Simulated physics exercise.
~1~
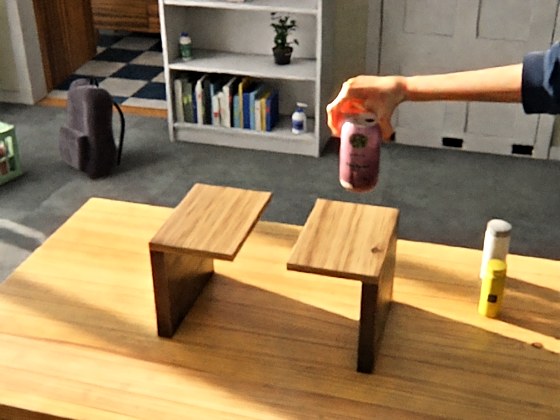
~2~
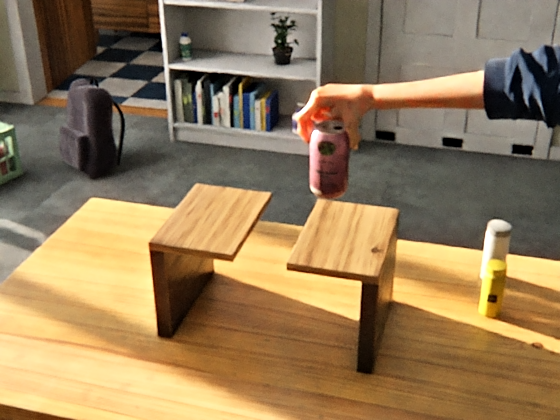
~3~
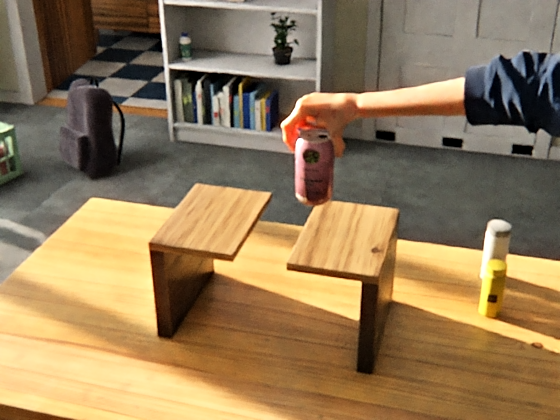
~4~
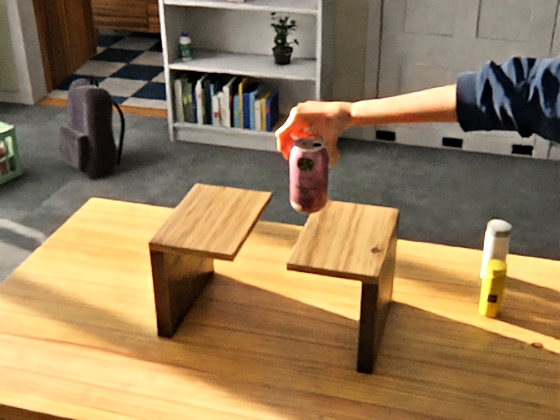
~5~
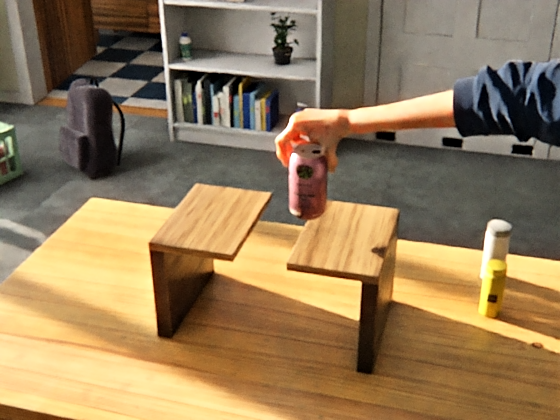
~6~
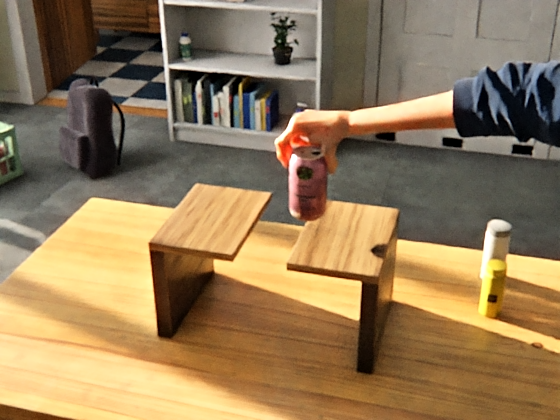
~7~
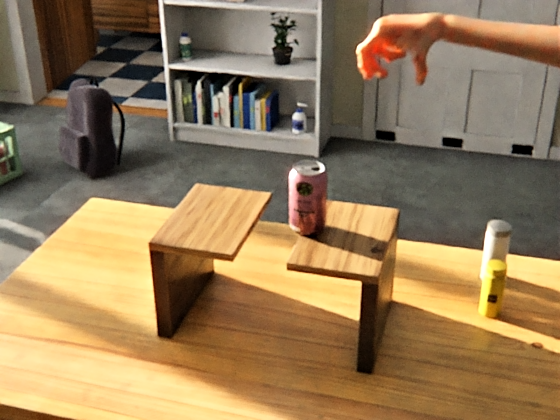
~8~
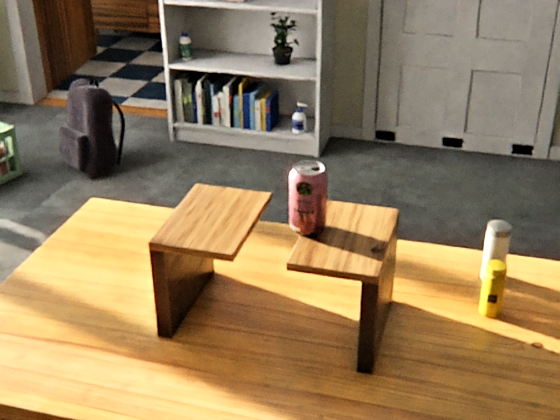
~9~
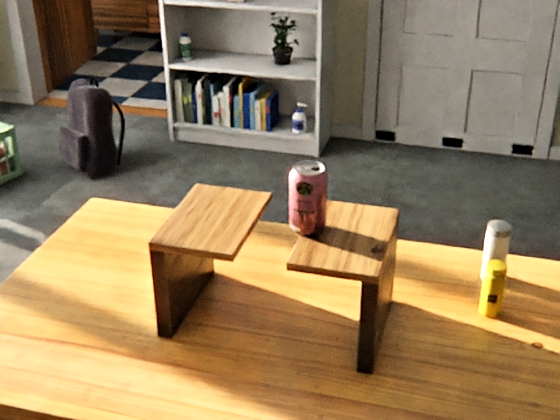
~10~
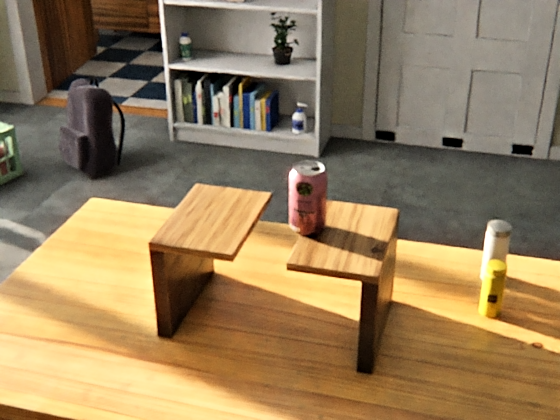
In this clip, a hand holds a pink can above two separated wooden supports on a table, moves it left and lowers it to the inner edge of the right support, then lets go and withdraws, leaving the can upright there beside the gap.
